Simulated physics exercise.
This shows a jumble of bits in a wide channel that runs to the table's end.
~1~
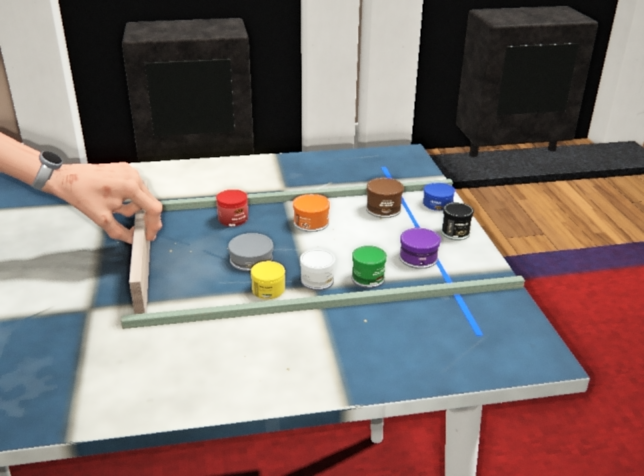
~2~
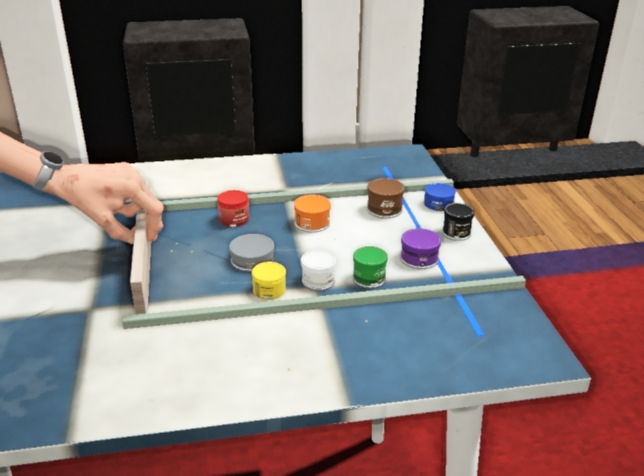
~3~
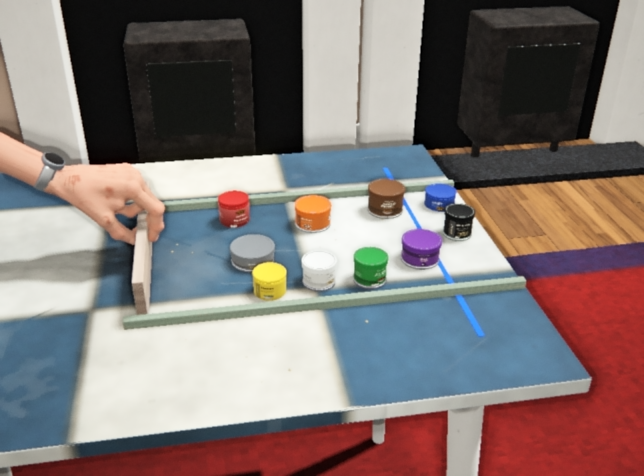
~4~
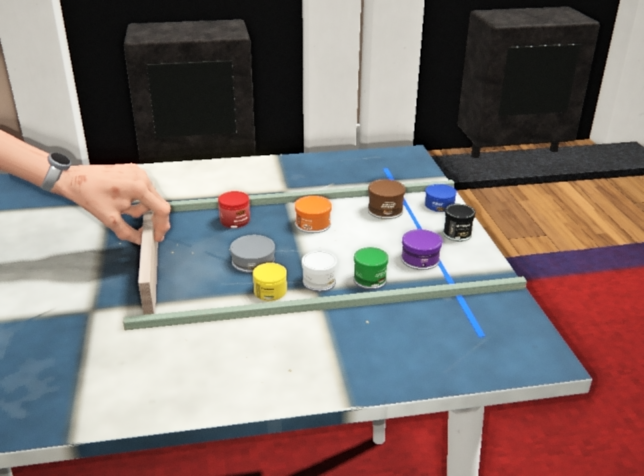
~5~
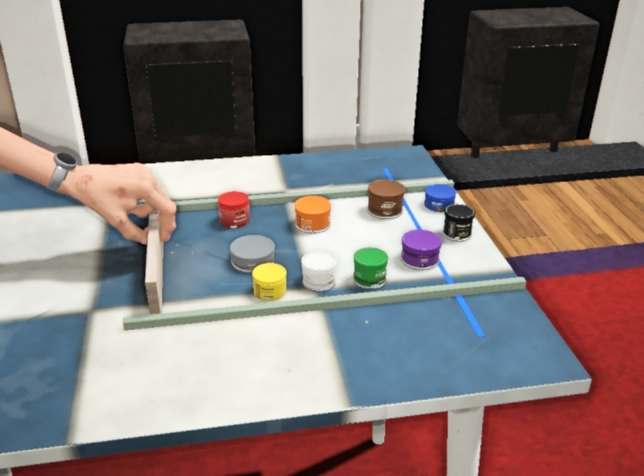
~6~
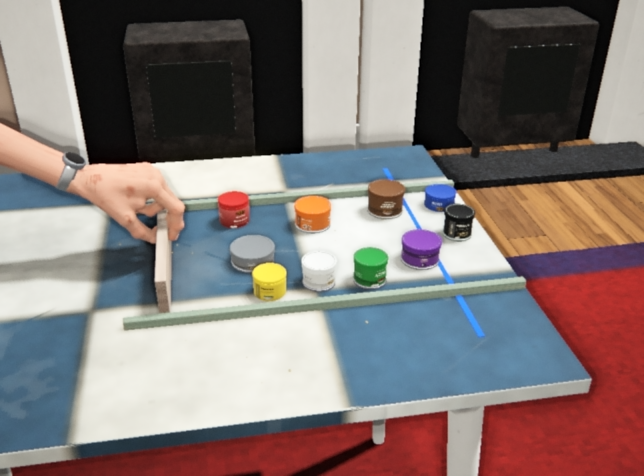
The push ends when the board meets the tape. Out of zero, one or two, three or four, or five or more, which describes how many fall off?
Okay, so the number that tips off the end comes to just one or two, I'd say.
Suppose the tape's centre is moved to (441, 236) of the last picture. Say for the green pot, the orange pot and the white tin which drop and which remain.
The green pot does not fall, the orange pot stays on, the white tin remains up.
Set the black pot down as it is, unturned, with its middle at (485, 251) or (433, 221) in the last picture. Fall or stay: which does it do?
In the two tries the black pot ends up below and is not knocked off, in that order.
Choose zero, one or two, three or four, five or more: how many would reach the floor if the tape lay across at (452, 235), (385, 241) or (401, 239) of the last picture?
The falls would be five or over; zero; none at all.
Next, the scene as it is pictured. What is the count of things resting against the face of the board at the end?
Result: 5 in all.
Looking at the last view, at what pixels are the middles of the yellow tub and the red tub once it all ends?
They end up close to (466, 271) and (417, 189).
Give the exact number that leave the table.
The answer is exactly 1.
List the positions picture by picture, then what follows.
In the first picture, blue tub (439, 197); black pot (457, 221); purple tin (419, 248); board (142, 243); tape (423, 236).
In the second picture, black pot (458, 222); white tin (319, 270).
In the third picture, purple tin (421, 249); brown pot (386, 199).
In the fourth picture, blue tub (440, 198); red tub (234, 210).
In the fifth picture, black pot (458, 223); yellow tub (270, 282).
In the sixth picture, blue tub (440, 198); black pot (458, 223); purple tin (421, 249); board (164, 242); tape (424, 237).
Soon after, none off yet; blue tub at rest near (440, 198); black pot at rest near (458, 223); purple tin at rest near (421, 249).
Then, none off yet; blue tub at rest near (442, 198); black pot at rest near (458, 223); purple tin moved about its own width near (443, 244).
At rest, the number that fall off is one or two; fallen, blue tub.
